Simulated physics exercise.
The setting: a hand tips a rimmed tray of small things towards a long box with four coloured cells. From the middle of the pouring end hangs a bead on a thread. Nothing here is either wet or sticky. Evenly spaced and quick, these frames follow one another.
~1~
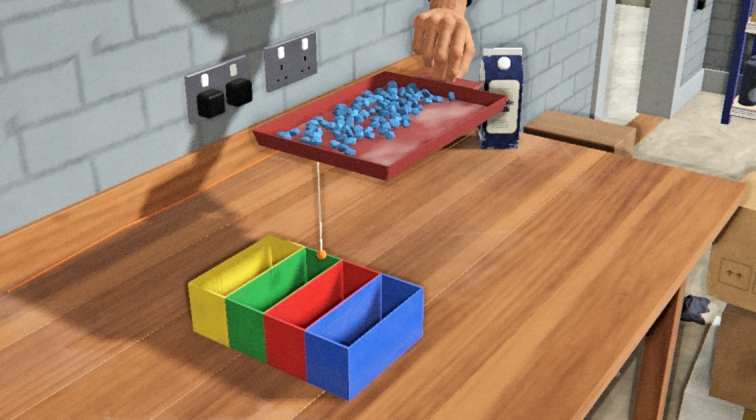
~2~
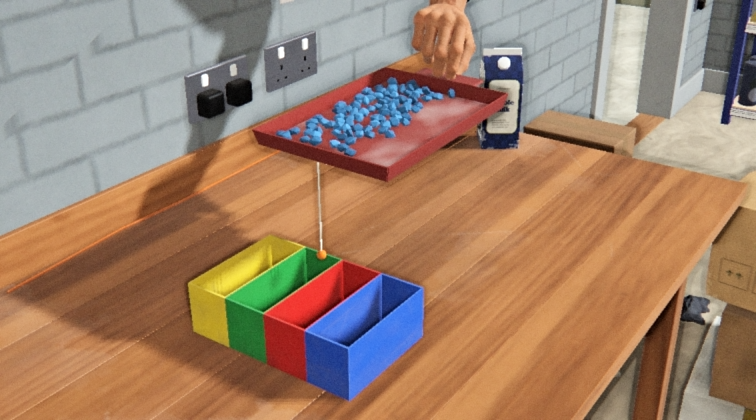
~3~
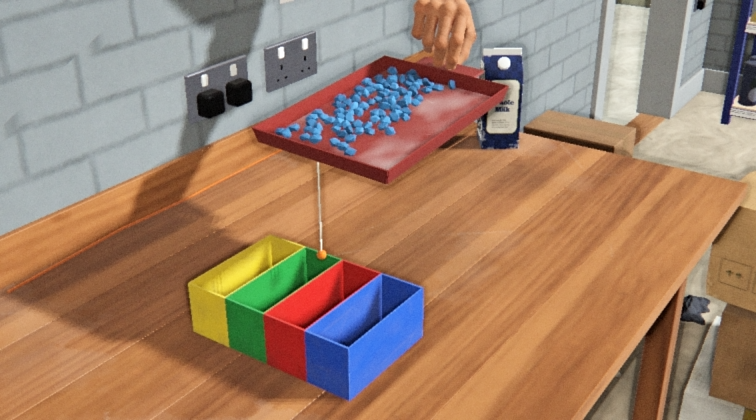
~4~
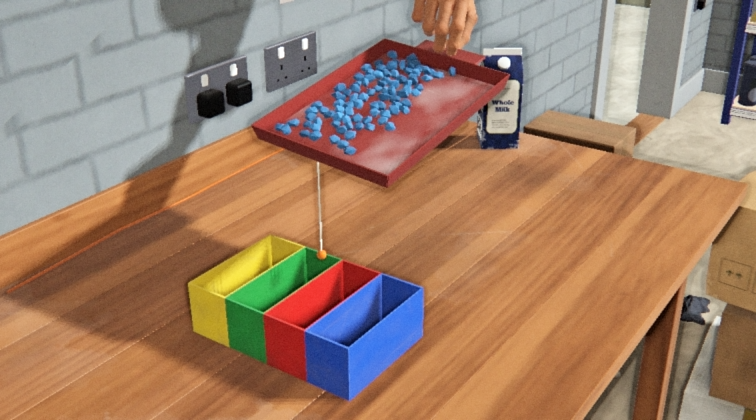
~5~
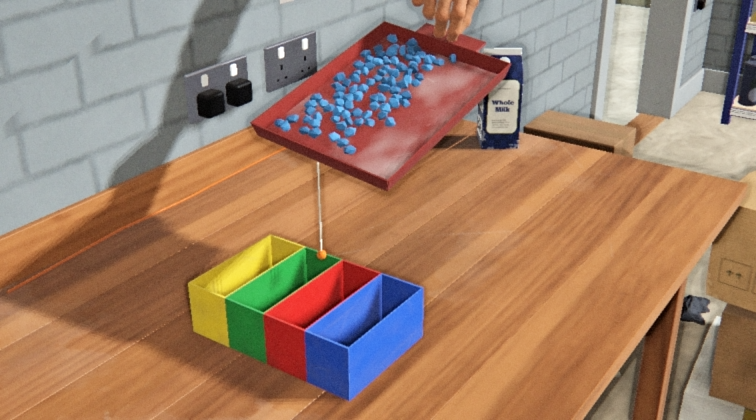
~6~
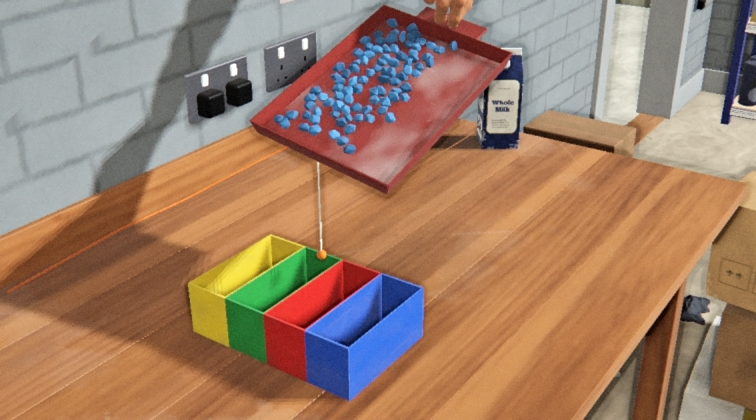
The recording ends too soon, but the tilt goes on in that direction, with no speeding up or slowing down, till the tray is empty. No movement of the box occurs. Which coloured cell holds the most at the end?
The blue cell holds the most.
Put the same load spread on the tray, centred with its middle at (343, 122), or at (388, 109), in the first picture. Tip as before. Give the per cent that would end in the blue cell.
From the first start you get 70 in a hundred, from the second 70 in a hundred.
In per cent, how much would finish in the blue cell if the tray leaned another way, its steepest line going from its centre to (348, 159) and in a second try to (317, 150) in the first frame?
I'd put it at some 30 % and then some 0 %.
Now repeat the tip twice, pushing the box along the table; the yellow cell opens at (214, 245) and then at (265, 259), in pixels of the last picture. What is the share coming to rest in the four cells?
Near 10 and 90 percent respectively.
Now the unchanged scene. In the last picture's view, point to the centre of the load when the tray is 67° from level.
In the last view, the load is centred close to (374, 177).
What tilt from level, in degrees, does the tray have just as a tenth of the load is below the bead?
Roughly 75°.
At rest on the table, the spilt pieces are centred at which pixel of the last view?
About (425, 393).
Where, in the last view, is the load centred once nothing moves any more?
Roughly pixel (370, 349).
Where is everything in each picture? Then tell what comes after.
The first picture shows corners of the pouring end at (258, 129) and (387, 164), level; middle of the load at (363, 114), aquarium stones; bead on its thread at (322, 255); yellow cell at (209, 310); green cell at (246, 326); red cell at (286, 343); blue cell at (328, 360).
The second picture shows corners of the pouring end at (258, 129) and (387, 165), level; middle of the load at (363, 112).
The third picture shows corners of the pouring end at (258, 127) and (387, 168), tipped barely, lowest at the right corner; middle of the load at (363, 106).
The fourth picture shows corners of the pouring end at (257, 124) and (387, 173), tipped a little, lowest at the right corner; middle of the load at (363, 97).
The fifth picture shows corners of the pouring end at (256, 122) and (387, 177), tipped clearly, lowest at the right corner; middle of the load at (363, 89).
The sixth picture shows corners of the pouring end at (256, 120) and (387, 181), tipped clearly, lowest at the right corner; middle of the load at (362, 80); yellow cell at (209, 310); green cell at (246, 326); red cell at (286, 343); blue cell at (328, 360).
Soon, tray tipped steeply; most on the tray; about a quarter falling or outside the box.
A while on, tray tipped past a quarter turn; a small part on the tray; about half in the blue cell; a small part in the red cell; a stray few in the green cell; about a quarter falling or outside the box.
Towards the end, tray tipped past a quarter turn; about two thirds in the blue cell; a small part in the red cell; a stray few in the green cell; about a quarter falling or outside the box.
Finally, tray tipped past a quarter turn; about two thirds in the blue cell; a small part in the red cell; a stray few in the green cell; none in the yellow cell; about a quarter outside the box.
